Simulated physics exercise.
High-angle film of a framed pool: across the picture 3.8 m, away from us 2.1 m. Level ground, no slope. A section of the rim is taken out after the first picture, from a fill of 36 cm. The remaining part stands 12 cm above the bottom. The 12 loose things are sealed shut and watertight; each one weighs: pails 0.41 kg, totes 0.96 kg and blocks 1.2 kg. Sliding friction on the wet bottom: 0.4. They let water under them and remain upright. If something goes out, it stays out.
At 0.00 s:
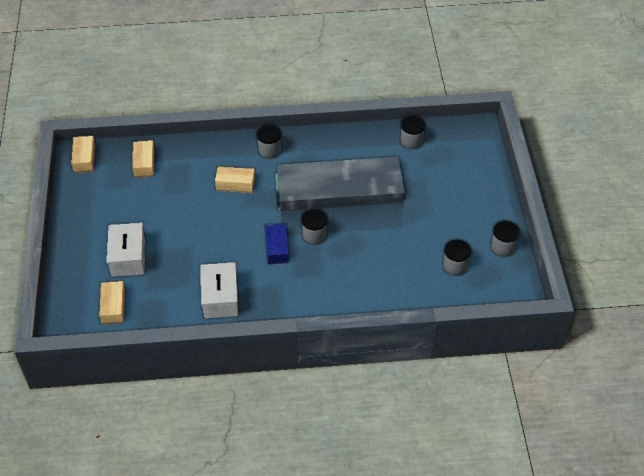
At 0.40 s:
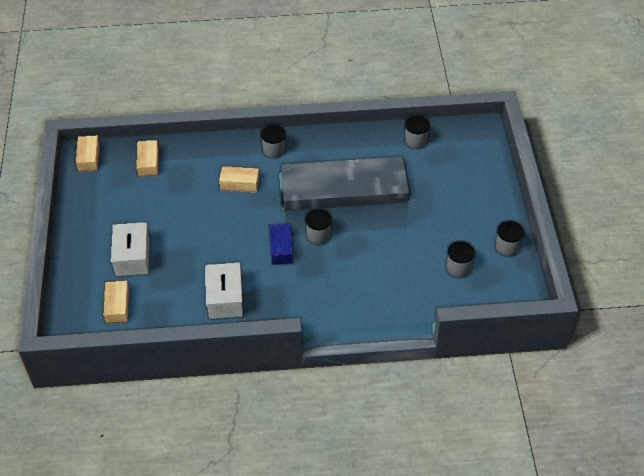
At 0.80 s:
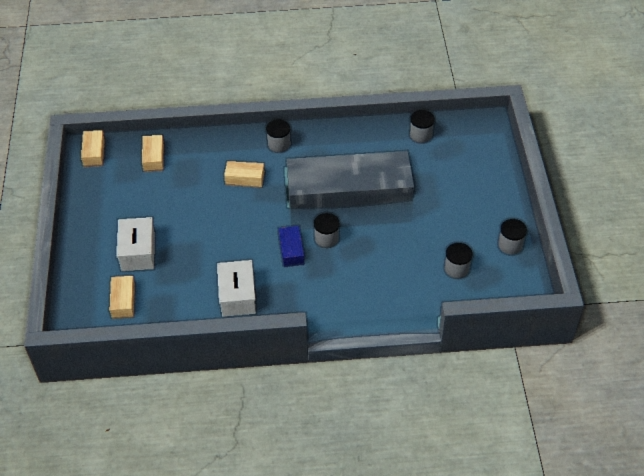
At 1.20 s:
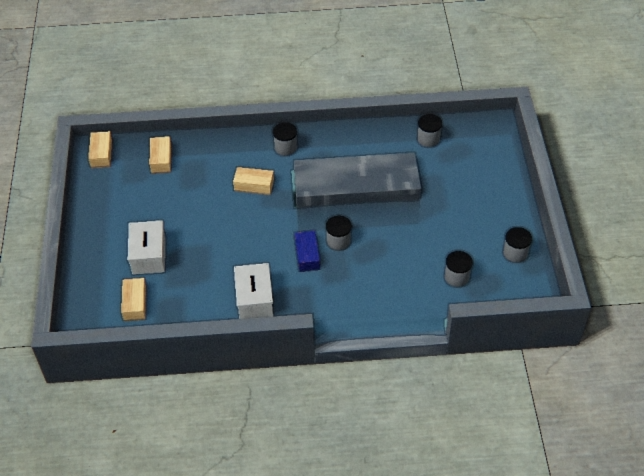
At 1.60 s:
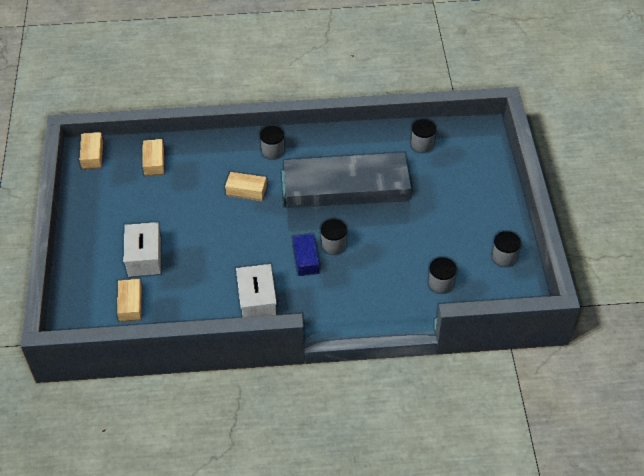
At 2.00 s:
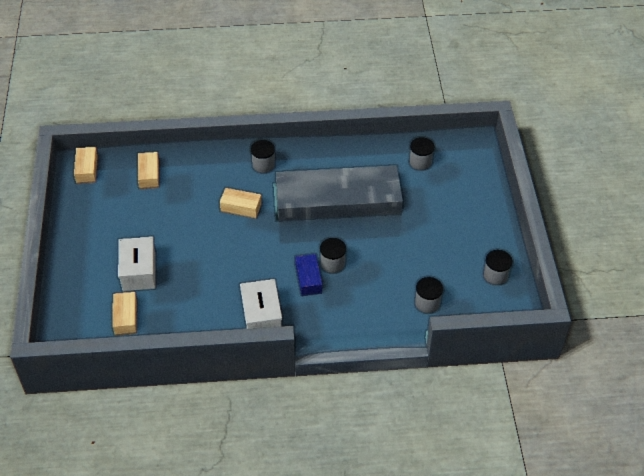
The video shows a framed pool of water holding floating blocks, pale boxes and dark-topped cylinders; a section of the near rim disappears, then the blue block and several other objects drift slightly, the blue one towards the near side.
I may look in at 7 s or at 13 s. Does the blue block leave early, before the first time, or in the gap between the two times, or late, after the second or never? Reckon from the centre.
It gets out ahead of the earlier moment.
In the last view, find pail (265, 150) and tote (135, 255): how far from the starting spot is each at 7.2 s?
First: 10 cm. Second: 40 cm.
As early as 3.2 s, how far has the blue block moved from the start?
I'd put it at around 60 cm.
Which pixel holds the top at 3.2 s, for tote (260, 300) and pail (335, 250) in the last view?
First one near (306, 303), second near (353, 264).
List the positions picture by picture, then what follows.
The blue block at (277, 239) floats; 36 cm deep round most things; 0 of 12 have shifted, in the first picture.
The blue block at (281, 240), afloat; 36 cm deep round most things; 0 of 12 have shifted, in the second picture.
The blue block at (291, 242) floats, 7 cm from its start; about 2630 L in view; 4 of 12 have shifted, in the third picture.
The blue block at (307, 247), afloat, 14 cm from its start; about 2560 L in view; 5 of 12 have shifted, in the fourth picture.
The blue block at (306, 250) floats, 23 cm from its start; 34 cm deep round most things; 9 of 12 have shifted, in the fifth picture.
The blue block at (309, 270), afloat, 34 cm from its start; about 2450 L in view; 11 of 12 have shifted, in the sixth picture.
After 3.2 s the blue block is near (337, 294), 0.6 m from its start, afloat; 1 of 12 are out; 11 afloat.
After 7.2 s the blue block has gone out (at 4.4 s); 4 of 12 are out; 8 afloat.
After 12.0 s the blue block has gone out (at 4.4 s); 4 of 12 are out; 8 afloat.
After 16.0 s the blue block has gone out (at 4.4 s); 4 of 12 are out; 8 afloat.
